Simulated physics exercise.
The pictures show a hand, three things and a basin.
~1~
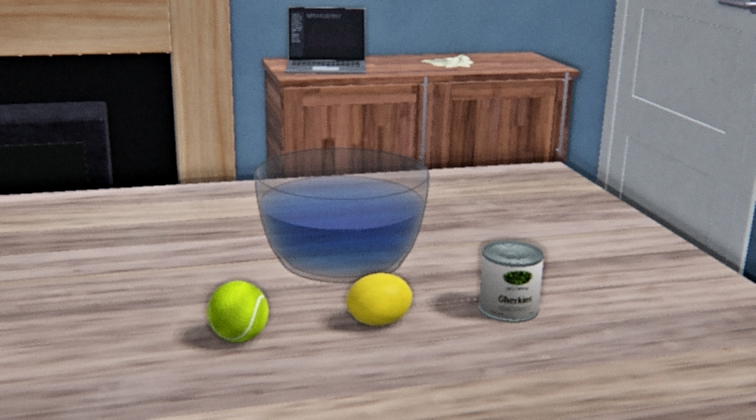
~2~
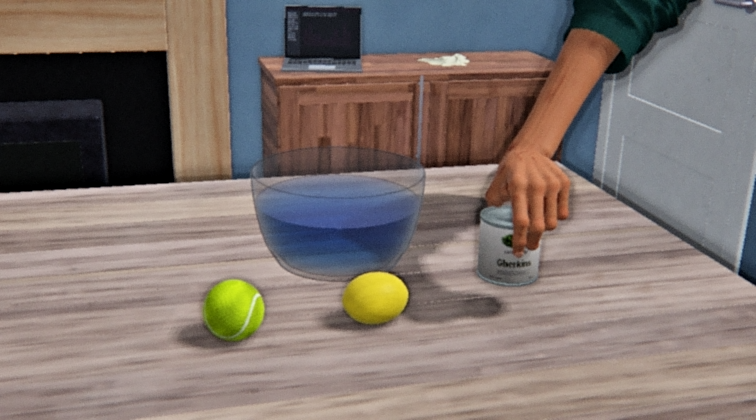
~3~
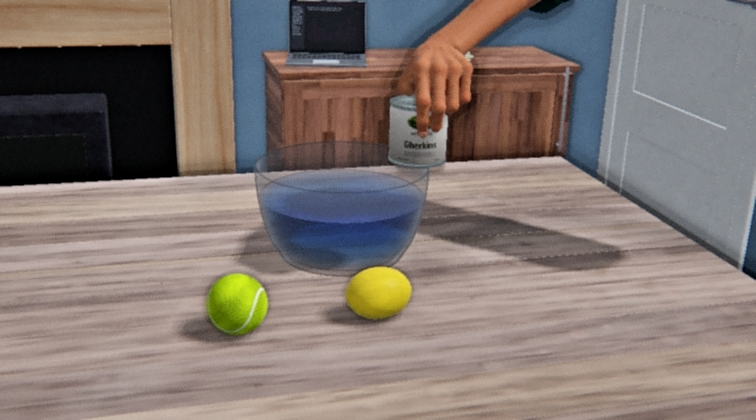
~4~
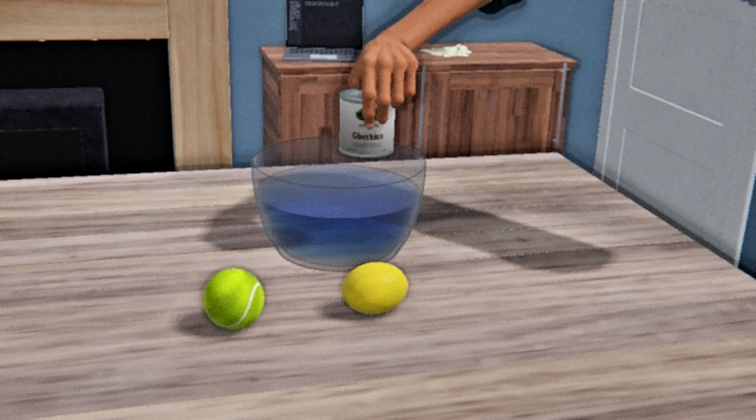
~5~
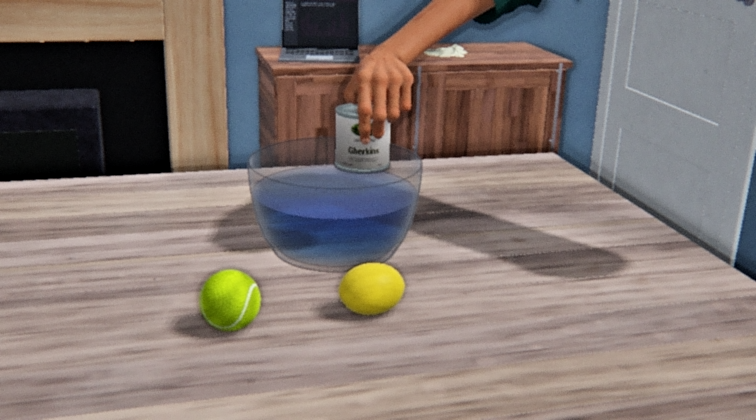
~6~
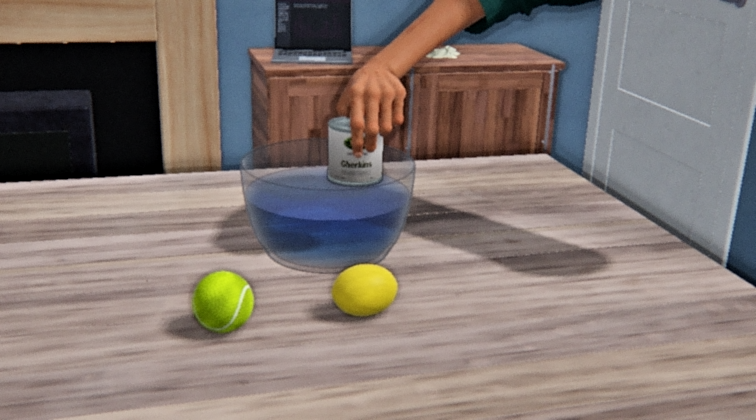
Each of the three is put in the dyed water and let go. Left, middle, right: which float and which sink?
The left one stays at the surface, the middle one stays at the surface, the right one goes to the bottom.
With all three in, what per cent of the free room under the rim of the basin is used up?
Close to 32 %.
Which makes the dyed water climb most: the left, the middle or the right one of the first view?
It is the right one.
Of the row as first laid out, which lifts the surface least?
It is the left thing.
Next, the tin of food sinks.
After that, the lemon rides on the surface.
Finally, the tennis ball rides on the surface; afloat, tennis ball and lemon.
